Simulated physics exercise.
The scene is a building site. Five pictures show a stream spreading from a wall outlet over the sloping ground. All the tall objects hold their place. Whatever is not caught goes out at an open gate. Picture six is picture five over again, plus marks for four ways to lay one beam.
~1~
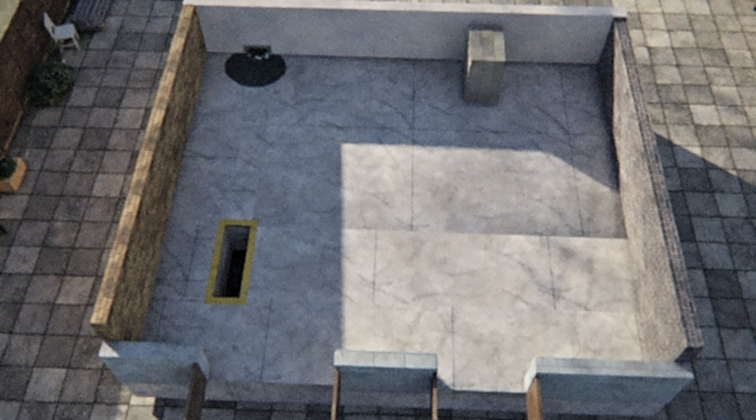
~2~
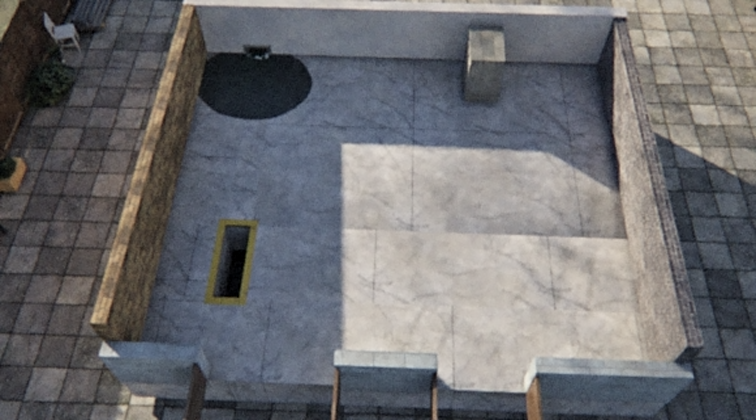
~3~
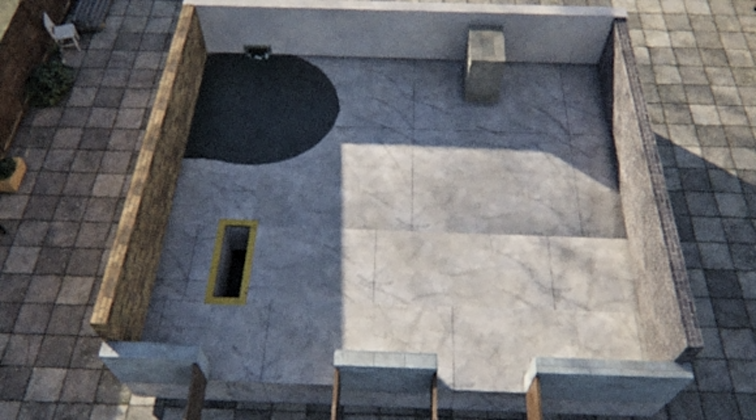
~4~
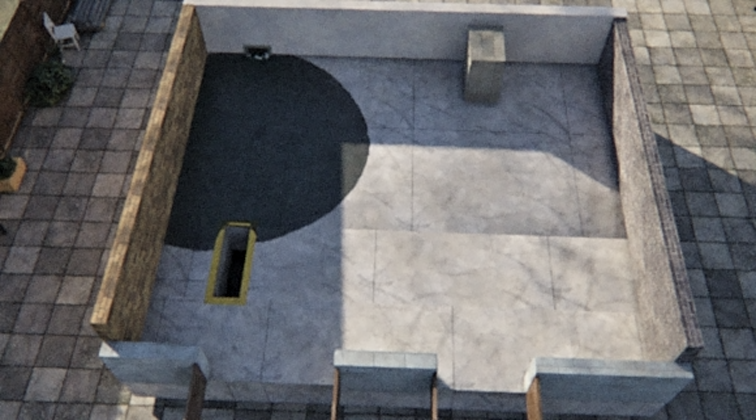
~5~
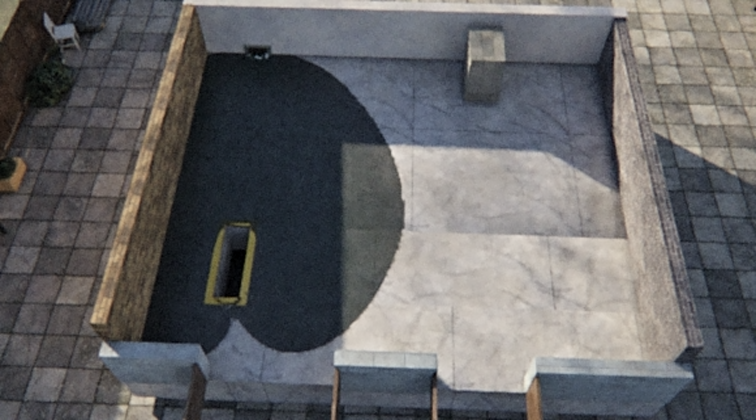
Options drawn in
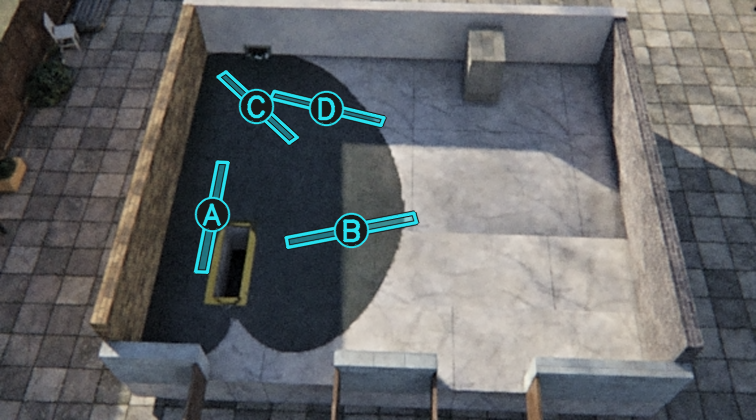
On a walled building site, dark water spread from an outfall at the back left across the pale floor, reached the yellow-edged gully and ran into it, then surrounded it while widening rightward.
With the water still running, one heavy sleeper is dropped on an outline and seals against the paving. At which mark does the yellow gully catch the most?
B beats the others.
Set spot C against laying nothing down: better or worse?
It is worse.
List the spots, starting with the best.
B, D, A, C.
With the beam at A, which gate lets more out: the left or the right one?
More leaves on the left.
On the marked copy, A from (201, 271) to (222, 162); B from (287, 242) to (415, 217); C from (222, 74) to (293, 140); D from (272, 94) to (382, 121).
With A, about 20 % of the stream runs into the yellow gully, about 77 % out by the gates.
With B, about 53 % of the stream runs into the yellow gully, about 41 % out by the gates.
With C, about 13 % of the stream runs into the yellow gully, about 83 % out by the gates.
With D, about 34 % of the stream runs into the yellow gully, about 60 % out by the gates.
